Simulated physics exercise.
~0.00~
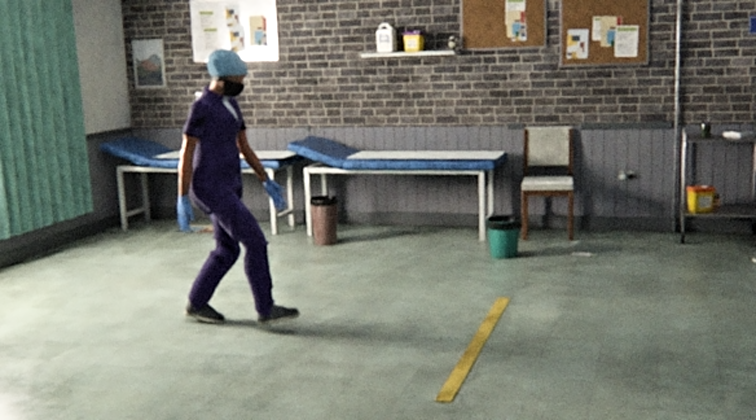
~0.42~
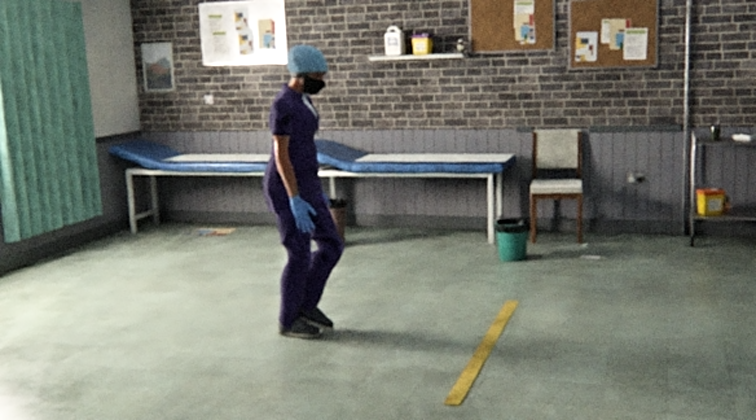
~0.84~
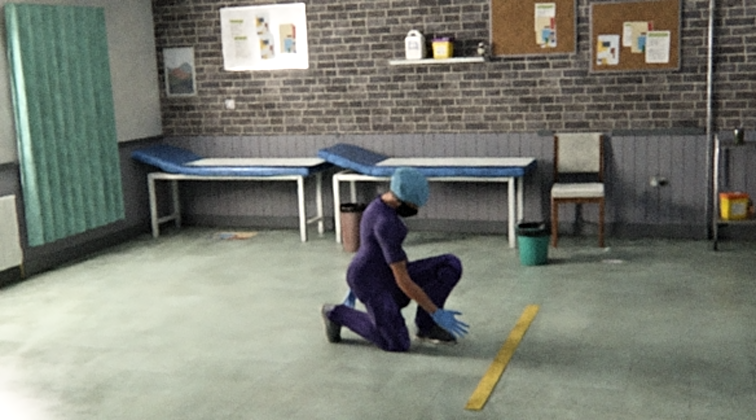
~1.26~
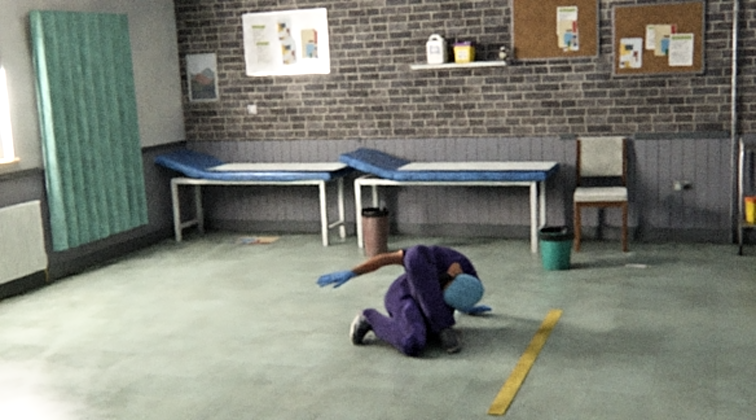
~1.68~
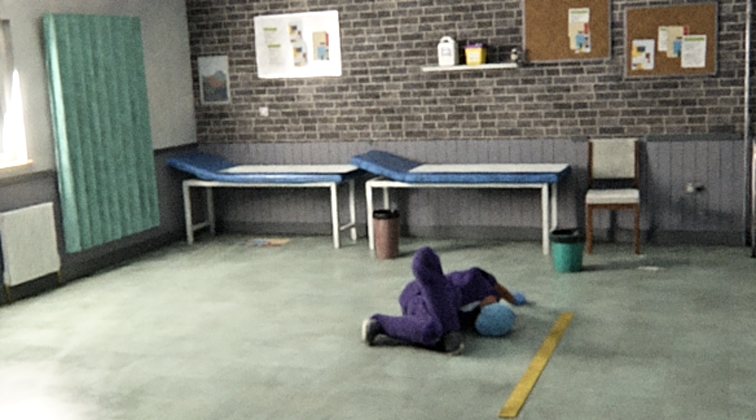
A person in dark purple scrubs, a light blue cap, a black mask and blue gloves walks rightward across a pale green clinic floor, seen from across the room. Two blue-topped couches, bins, and a chair stand along the back wall, beneath grey brick and pinned boards, with a green curtain at left. As the view pans slightly left, the person nears a yellow strip, sinks to the knees, then folds forward with one arm trailing behind. The person ends slumped low on the floor, head toward the strip, with head, chest and hips all short of it.
